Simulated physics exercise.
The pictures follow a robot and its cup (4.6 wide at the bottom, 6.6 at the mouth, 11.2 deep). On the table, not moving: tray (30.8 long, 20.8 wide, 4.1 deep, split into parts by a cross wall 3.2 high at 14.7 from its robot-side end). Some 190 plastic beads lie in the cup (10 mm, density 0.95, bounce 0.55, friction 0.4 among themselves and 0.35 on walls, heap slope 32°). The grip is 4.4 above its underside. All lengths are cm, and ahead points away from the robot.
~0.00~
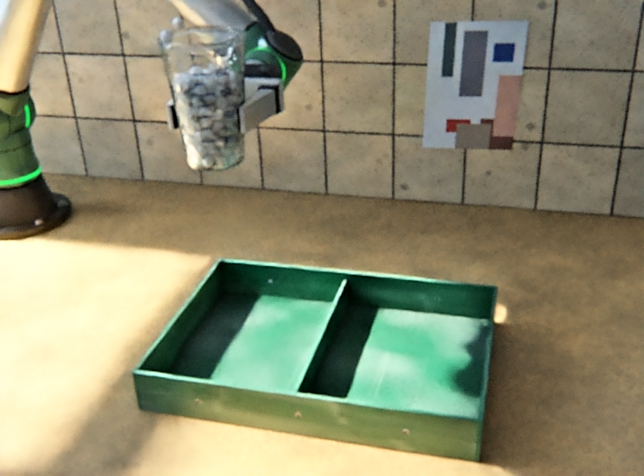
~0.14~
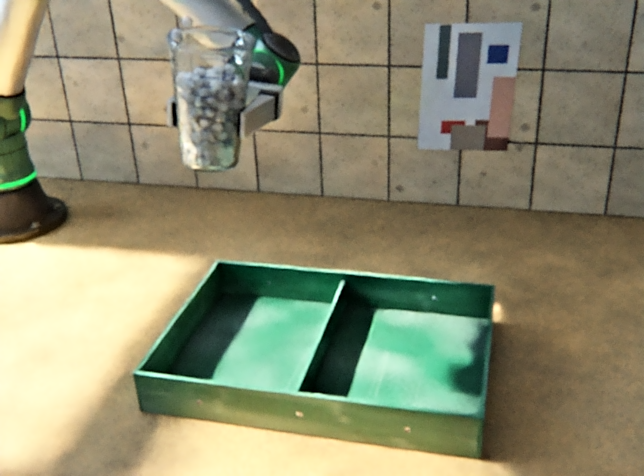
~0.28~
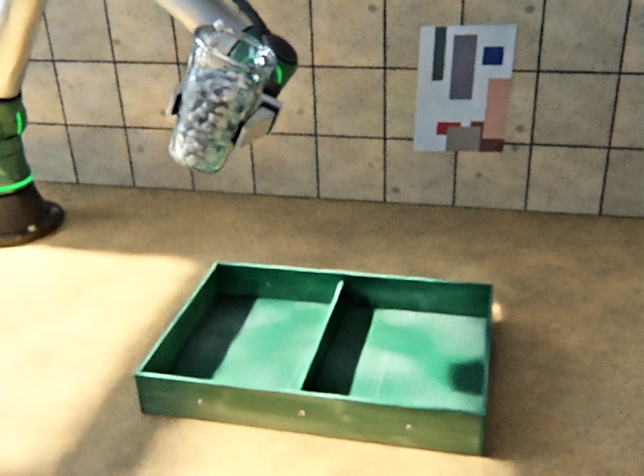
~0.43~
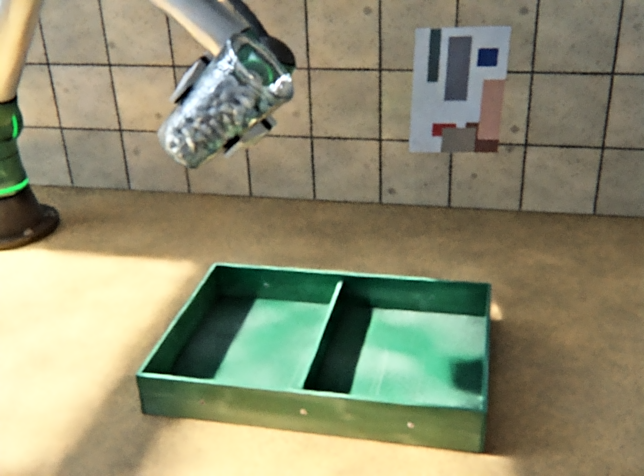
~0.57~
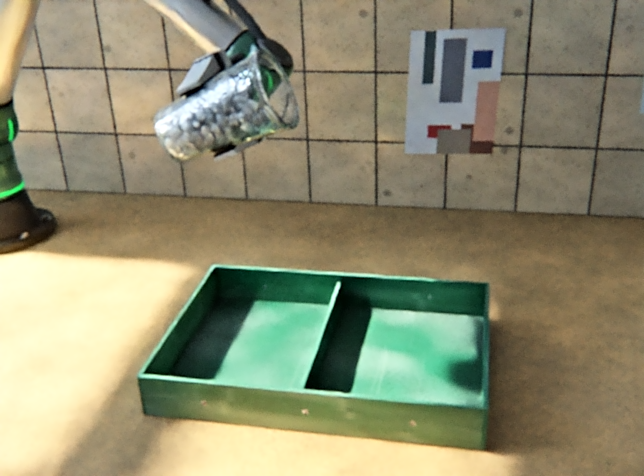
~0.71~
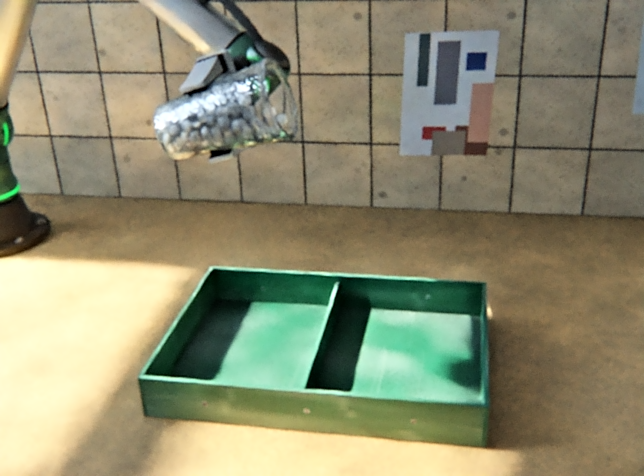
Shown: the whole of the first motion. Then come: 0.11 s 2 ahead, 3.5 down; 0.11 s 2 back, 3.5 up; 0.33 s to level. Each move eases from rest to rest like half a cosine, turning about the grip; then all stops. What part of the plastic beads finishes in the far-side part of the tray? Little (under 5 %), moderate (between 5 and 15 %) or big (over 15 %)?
A little share, under 5 %, ends in the far-side part of the tray.
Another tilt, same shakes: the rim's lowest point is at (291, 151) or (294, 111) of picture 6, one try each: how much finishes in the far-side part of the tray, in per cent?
About 20 and 0 per cent.
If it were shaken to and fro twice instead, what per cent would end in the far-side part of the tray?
In that case some 5 per cent.
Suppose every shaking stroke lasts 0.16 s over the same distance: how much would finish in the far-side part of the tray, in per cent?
Then about 0 per cent.
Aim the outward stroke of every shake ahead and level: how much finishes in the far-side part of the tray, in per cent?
About 25 per cent.
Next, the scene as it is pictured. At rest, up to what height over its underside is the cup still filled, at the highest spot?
Roughly 9.5 cm.
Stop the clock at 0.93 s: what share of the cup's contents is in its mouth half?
Roughly 45 per cent.
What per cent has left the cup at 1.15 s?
Near 5 per cent so far.
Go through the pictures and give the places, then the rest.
The first frame shows cup middle at (209, 102), level; upper third of the load around (206, 82), from x 165 to 235, top at y 25; 190 in the cup.
The second frame shows cup middle at (211, 103), tilted 7° forward; upper third of the load around (208, 84), from x 175 to 240, top at y 20.
The third frame shows cup middle at (215, 105), tilted 25° forward; upper third of the load around (216, 88), from x 180 to 250, top at y 25.
The fourth frame shows cup middle at (219, 109), tilted 48° forward; upper third of the load around (222, 94), from x 170 to 270, top at y 70.
The fifth frame shows cup middle at (222, 114), tilted 66° forward; upper third of the load around (223, 102), from x 165 to 270, top at y 80.
The sixth frame shows cup middle at (222, 116), tilted 73° forward; upper third of the load around (220, 106), from x 165 to 280, top at y 85; 190 in the cup.
After 0.93 s, tilted 73° forward, highest piece 28 above the table; 189 in the cup, 1 in flight or on a rim.
After 1.15 s, tilted 18° forward, highest piece 31 above the table; 185 in the cup, 4 in the far-side part, 1 in flight or on a rim.
After 1.46 s, level, highest piece 31 above the table; 185 in the cup, 5 in the far-side part.
After 2.51 s, level, highest piece 31 above the table; 185 in the cup, 5 in the far-side part.
At rest, 185 in the cup, 5 in the far-side part. That is 3 % in the far-side part of the tray.
